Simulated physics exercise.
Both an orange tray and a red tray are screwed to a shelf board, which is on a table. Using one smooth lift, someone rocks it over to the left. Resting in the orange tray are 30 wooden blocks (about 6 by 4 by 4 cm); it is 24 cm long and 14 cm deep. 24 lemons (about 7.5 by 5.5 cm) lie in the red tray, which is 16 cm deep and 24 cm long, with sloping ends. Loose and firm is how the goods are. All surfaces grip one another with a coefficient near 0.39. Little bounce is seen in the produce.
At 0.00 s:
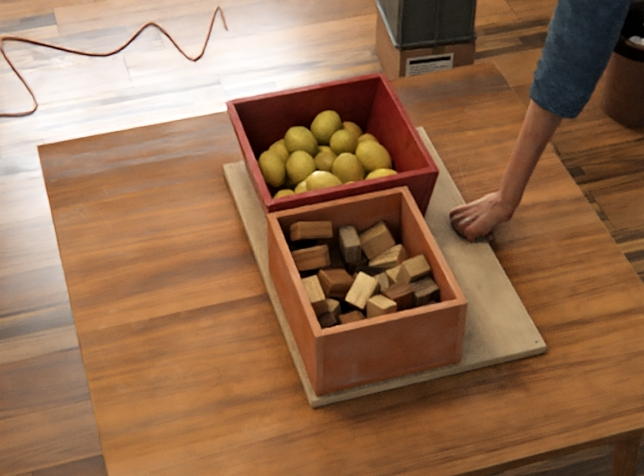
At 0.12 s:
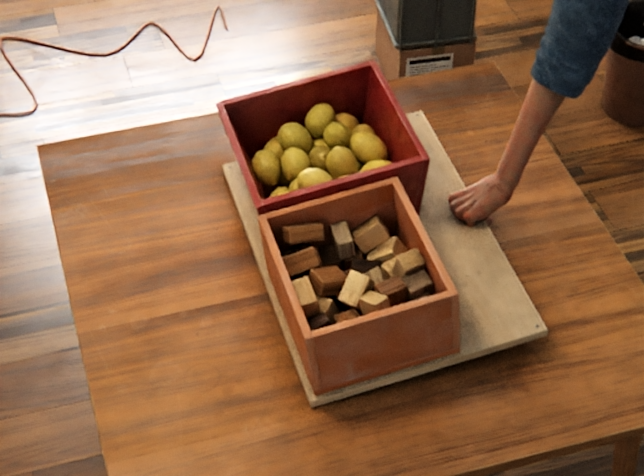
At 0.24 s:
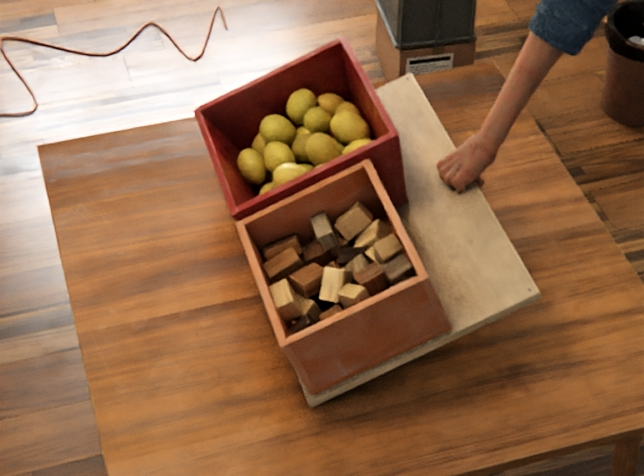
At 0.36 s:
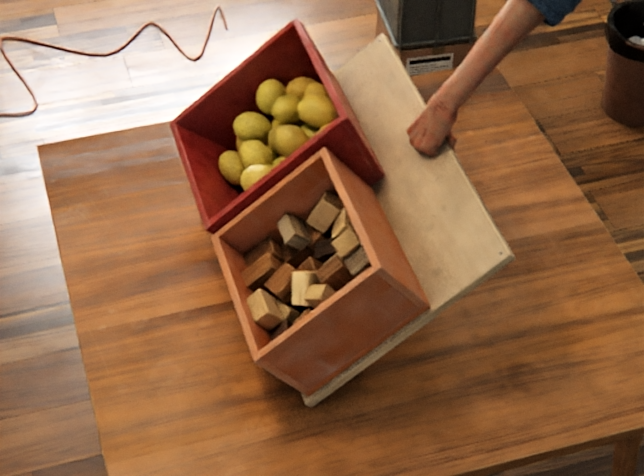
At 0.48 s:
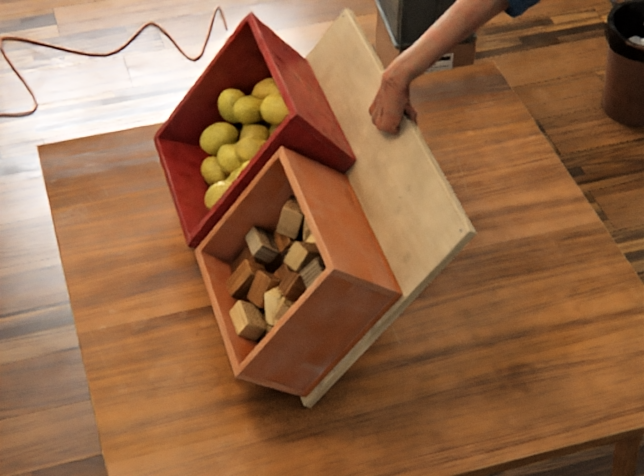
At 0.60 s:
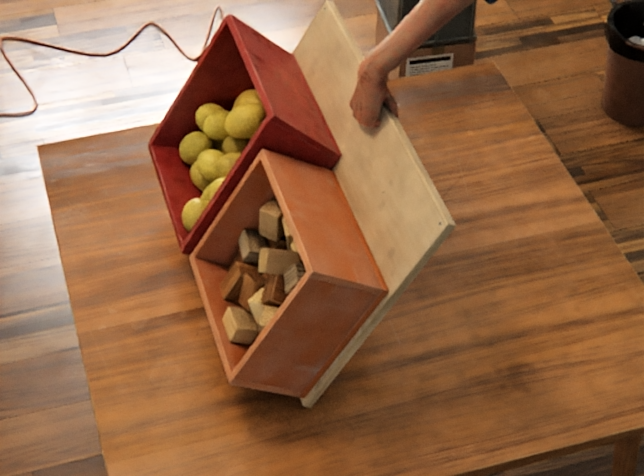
A hand lifted the right side of a board on a wooden table, smoothly tilting it steeply to the left, along with an orange tray of wooden blocks and a red tray of yellowish-green fruit.
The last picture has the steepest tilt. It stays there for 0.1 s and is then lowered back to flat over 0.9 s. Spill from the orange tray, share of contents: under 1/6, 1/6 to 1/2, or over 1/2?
Under 1/6.
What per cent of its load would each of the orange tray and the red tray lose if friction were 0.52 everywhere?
In that case orange tray 0, red tray 0 per cent.
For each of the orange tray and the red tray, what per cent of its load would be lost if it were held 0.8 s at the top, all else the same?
That would cost orange tray 0 per cent of its load and red tray 0 per cent.
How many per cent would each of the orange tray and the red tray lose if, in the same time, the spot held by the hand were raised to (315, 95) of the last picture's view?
Orange tray 10%, red tray 20%.
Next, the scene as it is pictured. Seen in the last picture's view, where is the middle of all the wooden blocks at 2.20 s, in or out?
At about (336, 307).
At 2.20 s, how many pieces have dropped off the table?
I'd estimate some 0 at that moment.
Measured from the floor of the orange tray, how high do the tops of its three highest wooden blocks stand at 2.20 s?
Roughly 12 cm.
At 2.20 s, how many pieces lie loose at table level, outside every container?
Count of pieces: About 0.
After 0.86 s, tilt 52°; orange tray 30 in, 0 out and red tray 24 in, 0 out.
After 1.18 s, tilt 26°; orange tray 30 in, 0 out and red tray 24 in, 0 out.
After 1.62 s, tilt 0°; orange tray 30 in, 0 out and red tray 24 in, 0 out.
Final count (at 2.20 s), orange tray 30 in, 0 out and red tray 24 in, 0 out. Asked share, 0 of 30, 0 per cent.
